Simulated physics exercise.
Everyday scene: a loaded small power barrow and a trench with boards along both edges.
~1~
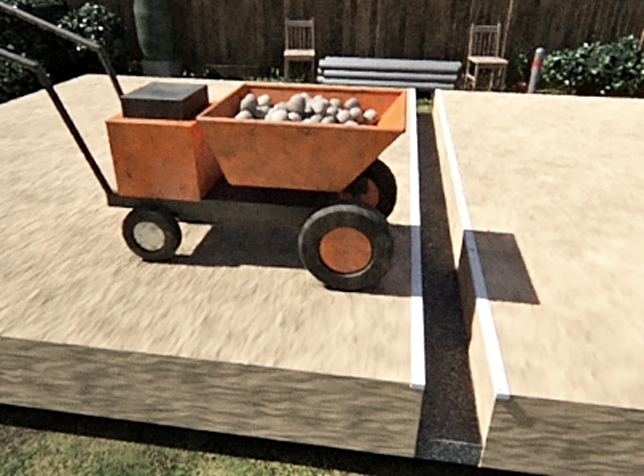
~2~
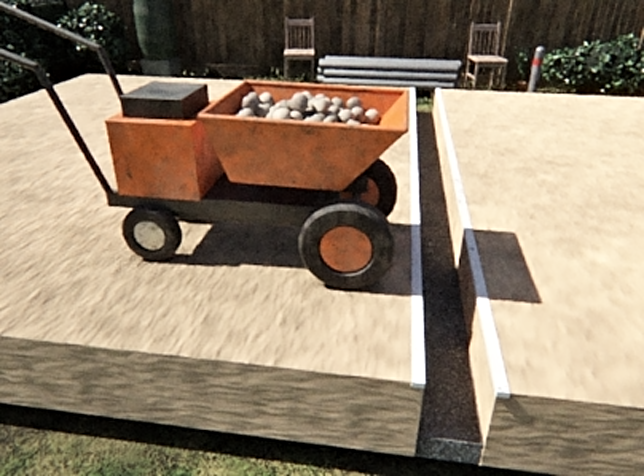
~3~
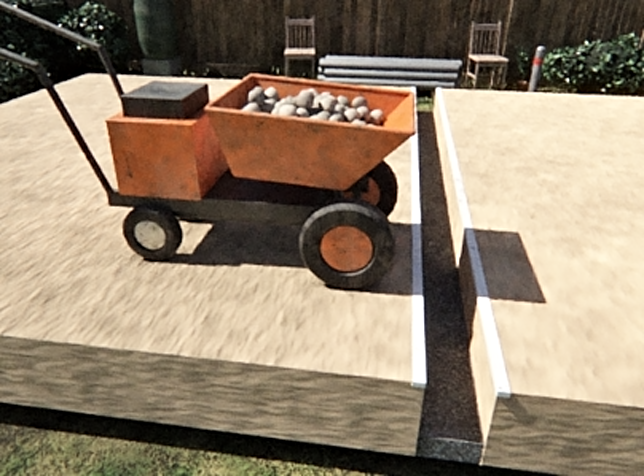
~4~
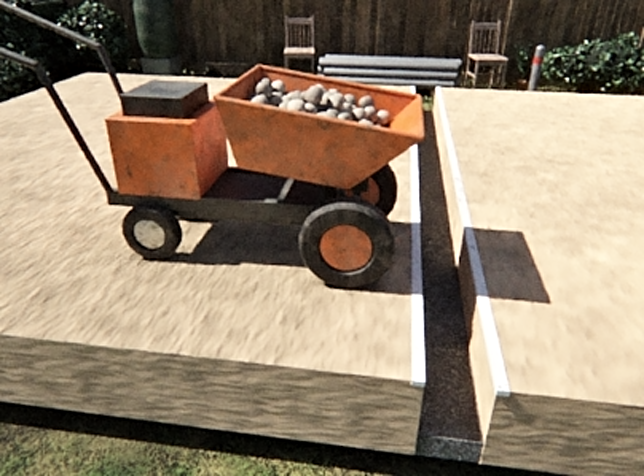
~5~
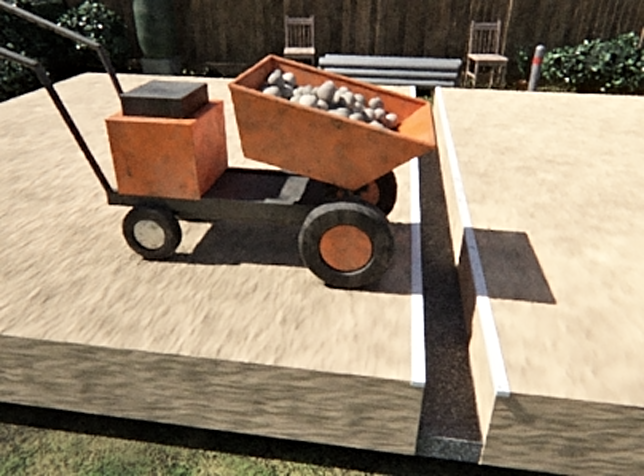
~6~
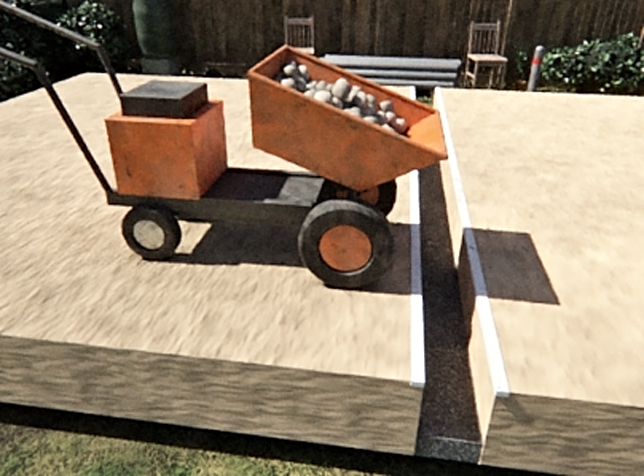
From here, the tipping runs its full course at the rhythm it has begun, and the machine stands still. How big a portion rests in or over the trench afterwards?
Largely missed.
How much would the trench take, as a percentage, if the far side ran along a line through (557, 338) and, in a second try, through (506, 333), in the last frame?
Well, it'd be something like 90 per cent the first time and 30 per cent the second.
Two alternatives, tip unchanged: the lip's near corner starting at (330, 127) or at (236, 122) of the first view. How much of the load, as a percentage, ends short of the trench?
I'd put it at around 0 percent the first time and 60 percent the second.
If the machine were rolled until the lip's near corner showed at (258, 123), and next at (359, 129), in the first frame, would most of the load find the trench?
One after the other: The lesser share and the greater share.
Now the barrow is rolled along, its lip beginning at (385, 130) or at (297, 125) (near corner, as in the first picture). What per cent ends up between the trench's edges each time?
Position 1 near 20 %, position 2 near 70 %.
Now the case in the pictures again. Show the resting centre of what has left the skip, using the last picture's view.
I'd put the middle somewhere around (528, 260).
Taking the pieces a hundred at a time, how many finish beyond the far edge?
80 %.
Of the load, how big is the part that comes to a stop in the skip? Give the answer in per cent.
Roughly 20 %.
Soon after the last picture, skip tipped steeply; all in the skip.
A little later, skip tipped right over; about two thirds in the skip; about a third beyond it; a stray few falling.
Later still, skip tipped right over; about a quarter in the skip; a stray few in or heaped over the trench; most beyond it.
At rest, skip tipped right over; about a quarter in the skip; a stray few in or heaped over the trench; most beyond it.
